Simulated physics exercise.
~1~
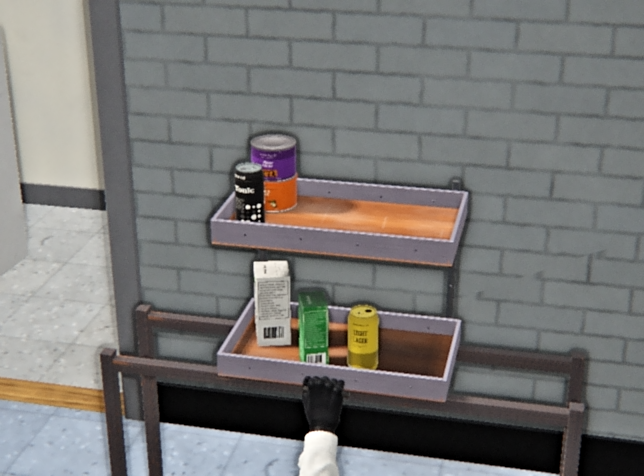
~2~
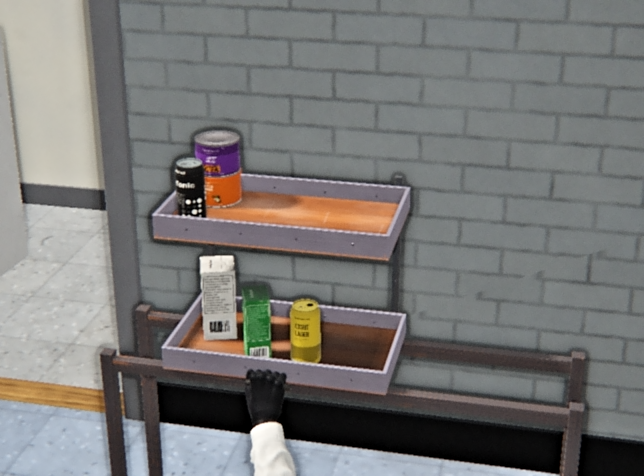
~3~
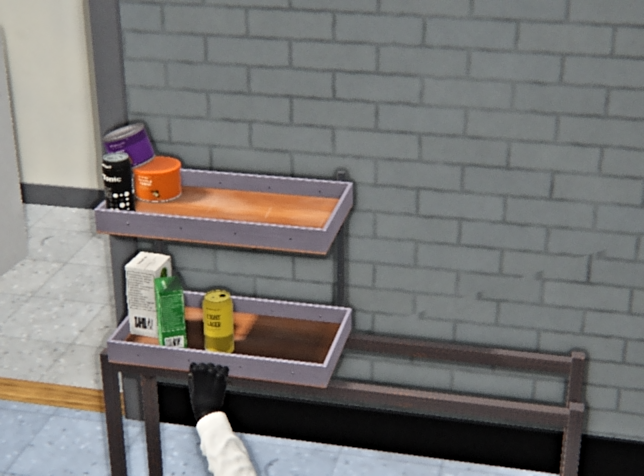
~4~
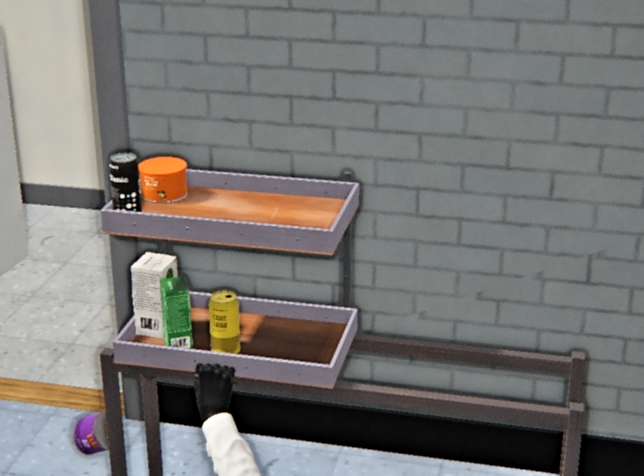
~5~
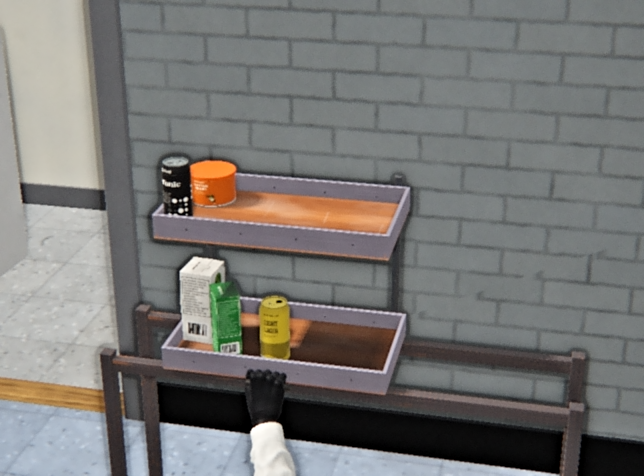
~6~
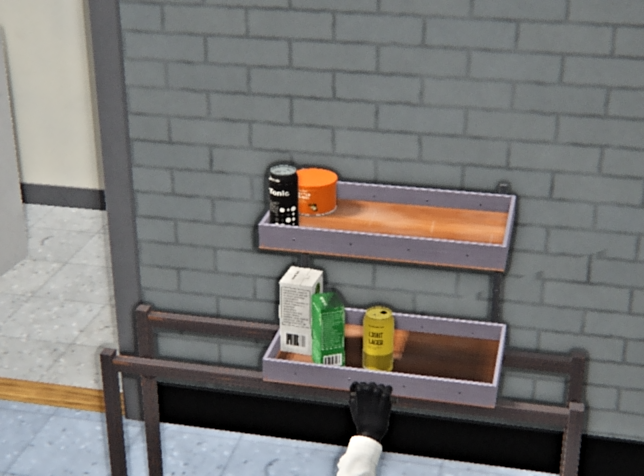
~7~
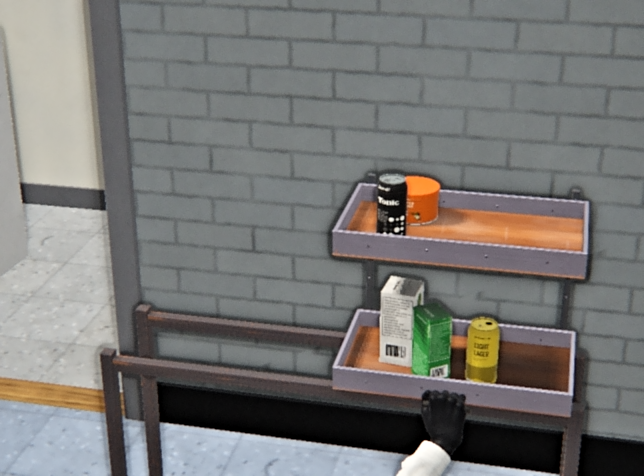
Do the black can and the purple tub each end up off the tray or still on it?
The purple tub comes off the tray and drops to the floor, while the black can stays aboard, still upright.
